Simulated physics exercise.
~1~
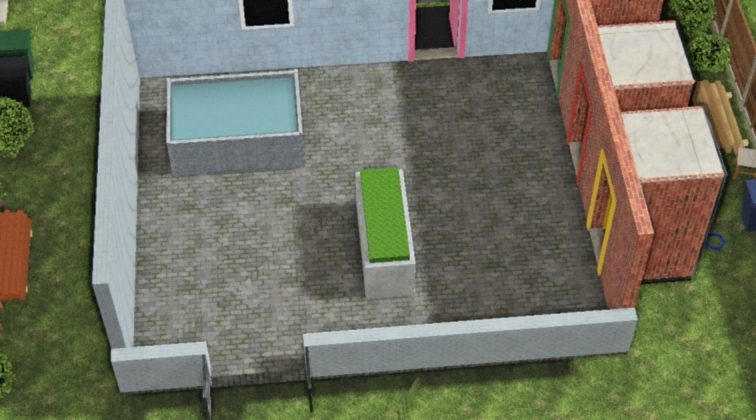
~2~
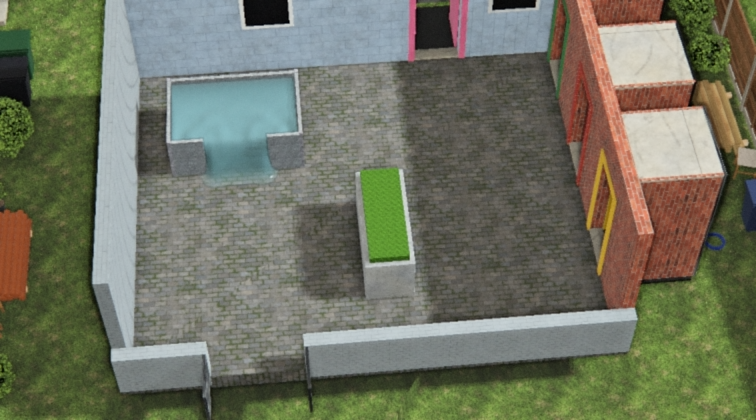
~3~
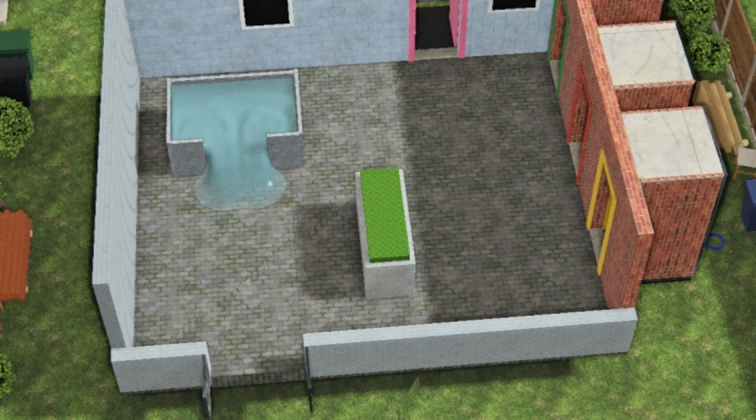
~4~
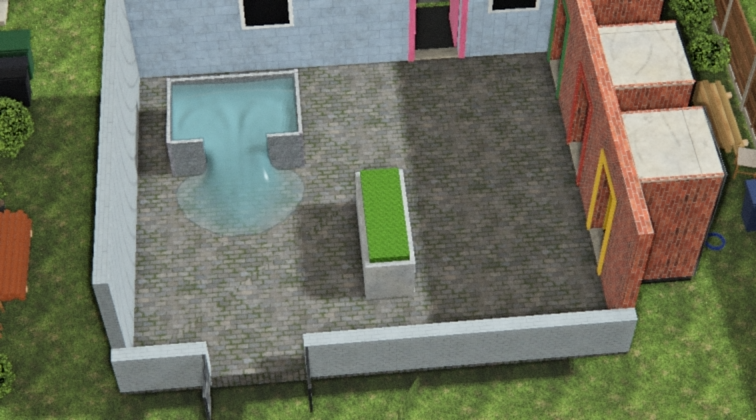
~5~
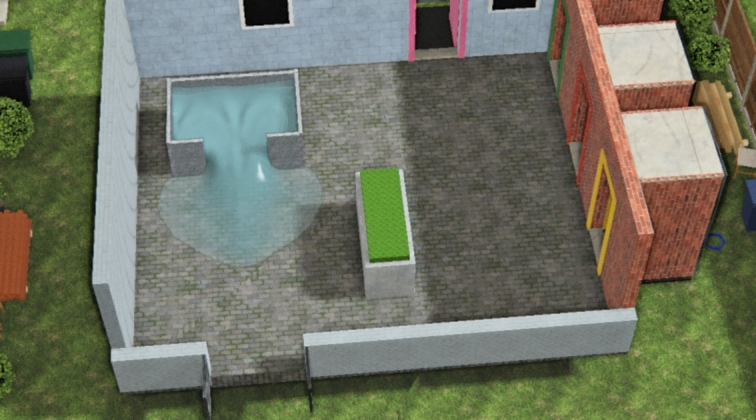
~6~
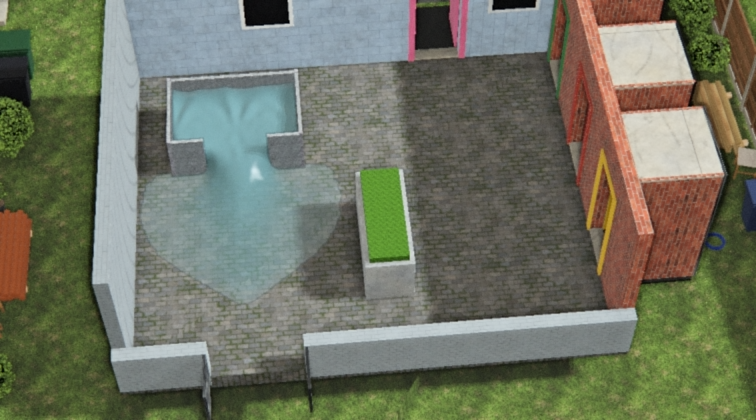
The clip shows a walled, paved yard with a tank of still water at upper left; part of its front side opens, and water pours through the gap, spreading forward and sideways across the paving beside a green-topped block.
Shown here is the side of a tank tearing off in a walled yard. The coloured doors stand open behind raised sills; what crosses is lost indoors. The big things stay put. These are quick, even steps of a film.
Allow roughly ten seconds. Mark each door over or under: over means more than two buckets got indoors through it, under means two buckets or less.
Red door - under, pink door - under, yellow door - over, green door - under.
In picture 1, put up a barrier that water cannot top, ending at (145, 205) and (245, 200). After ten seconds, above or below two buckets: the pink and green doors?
Pink door: Stays within the limit; green door: Tops the limit.
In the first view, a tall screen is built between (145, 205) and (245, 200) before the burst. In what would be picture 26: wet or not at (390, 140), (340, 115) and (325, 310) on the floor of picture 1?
Results in sequence: Bone-dry / bone-dry / swamped.
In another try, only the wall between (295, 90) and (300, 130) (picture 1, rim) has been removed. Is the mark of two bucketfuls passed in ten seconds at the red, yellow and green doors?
Log - red breaks the threshold; yellow breaks the threshold; green breaks the threshold.
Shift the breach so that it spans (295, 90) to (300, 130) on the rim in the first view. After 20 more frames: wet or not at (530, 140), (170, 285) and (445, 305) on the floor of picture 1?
Taken in turn they're swamped, unwetted and unwetted.
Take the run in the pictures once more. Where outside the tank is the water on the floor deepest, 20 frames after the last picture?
Estimated pixel: (283, 341).
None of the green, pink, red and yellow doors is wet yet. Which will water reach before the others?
It is the door marked yellow.
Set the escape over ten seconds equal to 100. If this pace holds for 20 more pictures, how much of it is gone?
It comes to around 45 per cent.
A moment on, water covers 30 % of the floor; the red door not reached, the pink door not reached, the yellow door not reached, the green door not reached.
Next, water covers 35 % of the floor; the red door not reached, the pink door not reached, the yellow door not reached, the green door not reached.
Then, water covers 45 % of the floor; the red door not reached, the pink door not reached, the yellow door not reached, the green door not reached.
Later, water covers 50 % of the floor; the red door wet at the sill, nothing in, the pink door not reached, the yellow door under two buckets in, the green door not reached.
In the end, water covers 80 % of the floor; the red door wet at the sill, nothing in, the pink door not reached, the yellow door over two buckets in, the green door wet at the sill, nothing in.
